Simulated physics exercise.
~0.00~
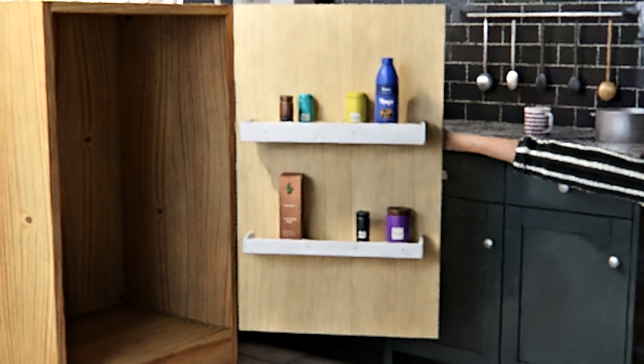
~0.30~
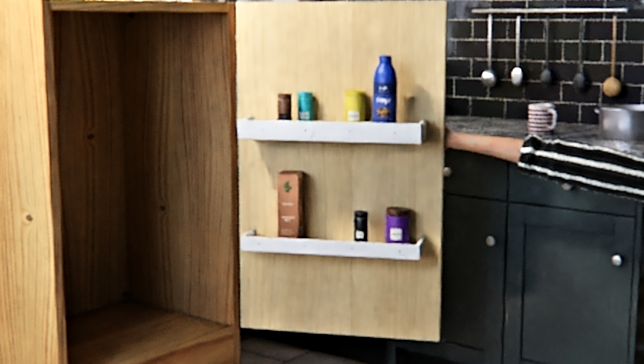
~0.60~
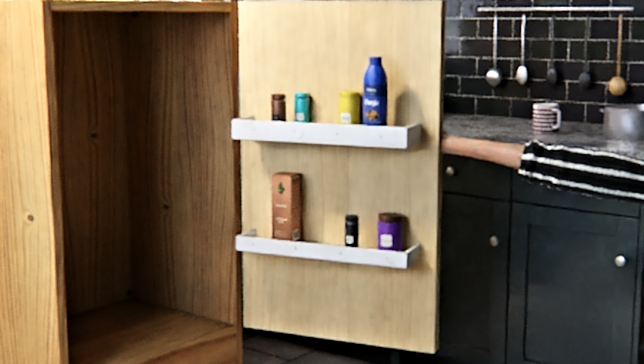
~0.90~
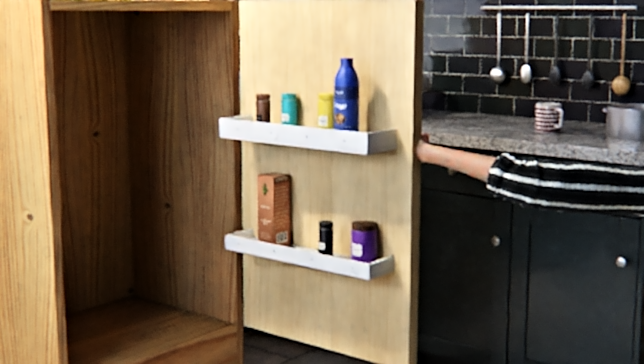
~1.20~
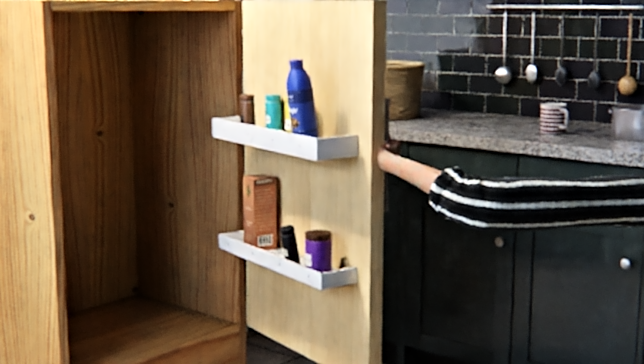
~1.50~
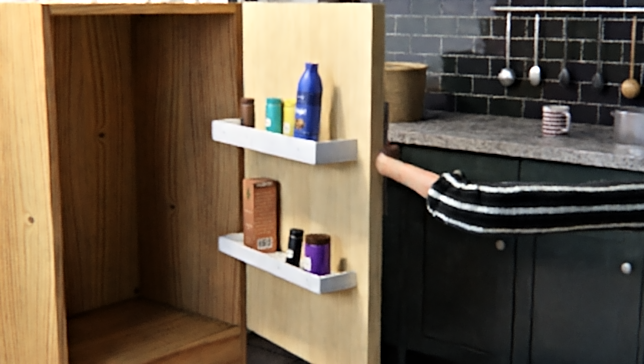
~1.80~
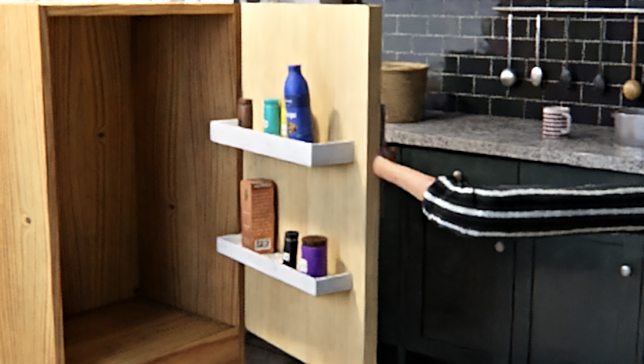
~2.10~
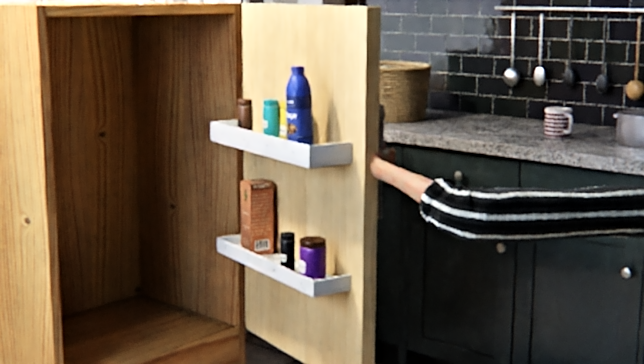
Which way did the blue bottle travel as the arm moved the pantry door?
The blue bottle travelled to the left, carried along on the upper rack as the door swung.
